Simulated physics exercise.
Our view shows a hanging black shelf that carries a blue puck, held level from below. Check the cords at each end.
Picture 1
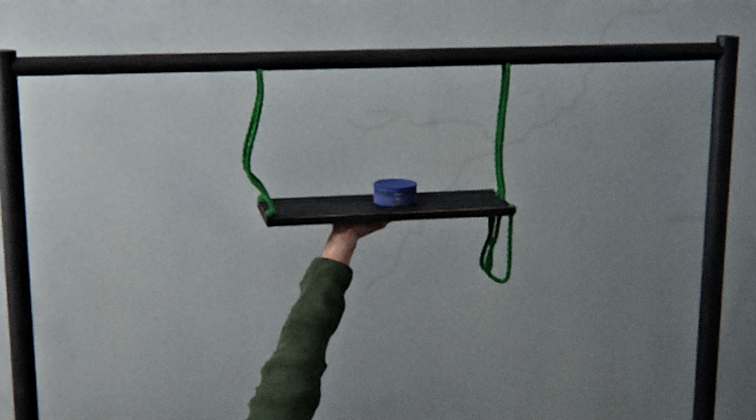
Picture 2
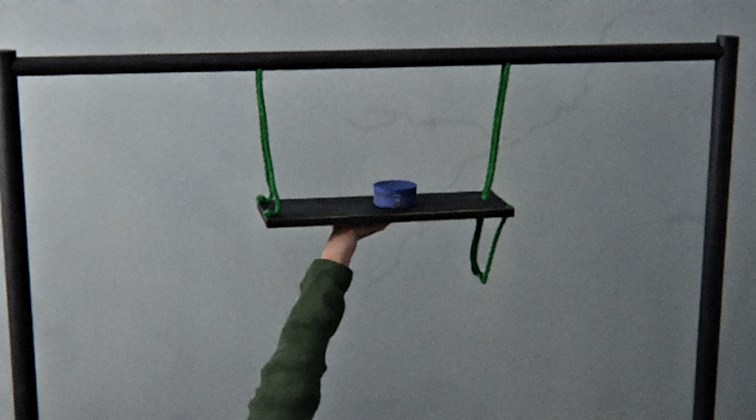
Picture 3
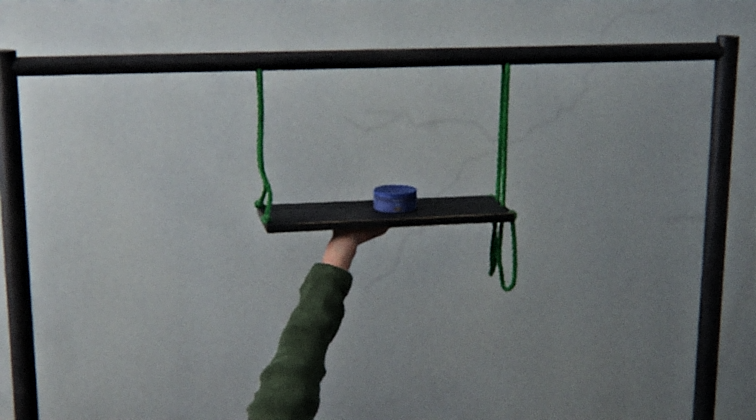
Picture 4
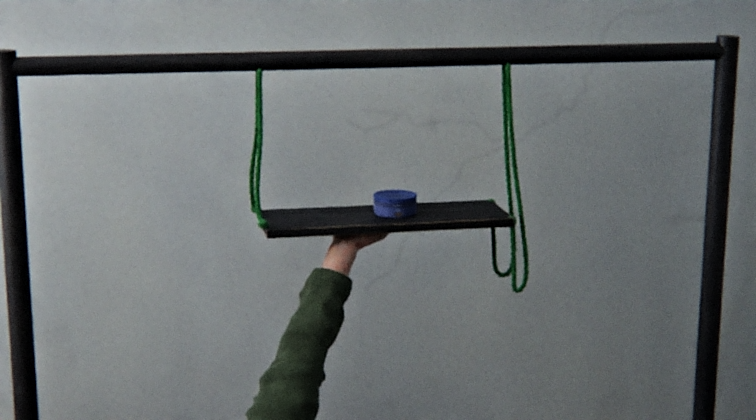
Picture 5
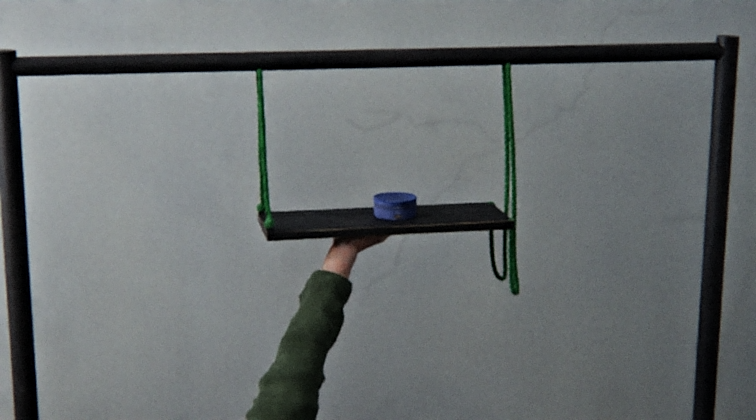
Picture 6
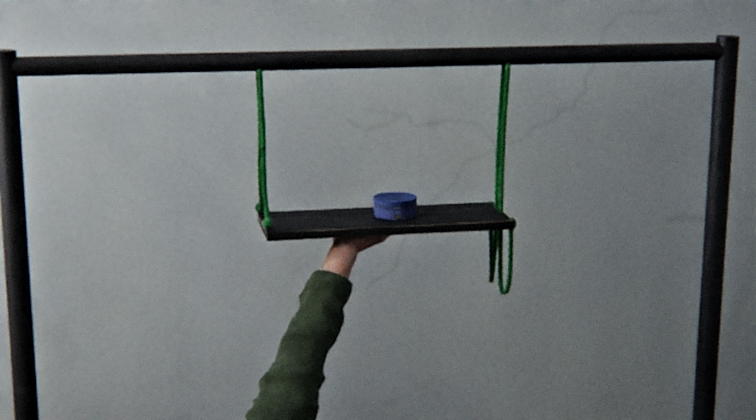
A black shelf carrying a blue puck hangs on green cords from a dark metal bar, seen from the front against a grey, faintly cracked wall. A hand in a dark green sleeve supports it from below, with a slack loop of cord dangling at the right end. The hand lowers the shelf slightly, the left cords straighten, and the right loop sways and shifts, while the camera stays still.
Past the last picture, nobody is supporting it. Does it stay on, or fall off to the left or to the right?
It falls off to the right.
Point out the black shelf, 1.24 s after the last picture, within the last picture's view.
You'd spot it somewhere around (388, 294).
Then, 0.62 s on from there, board tipped 29° down to the right; puck falling.
Then, 1.24 s on from there, board tipped 43° down to the right; puck on the floor.
In the end, board tipped 41° down to the right; puck on the floor. The blue puck goes off on the right.
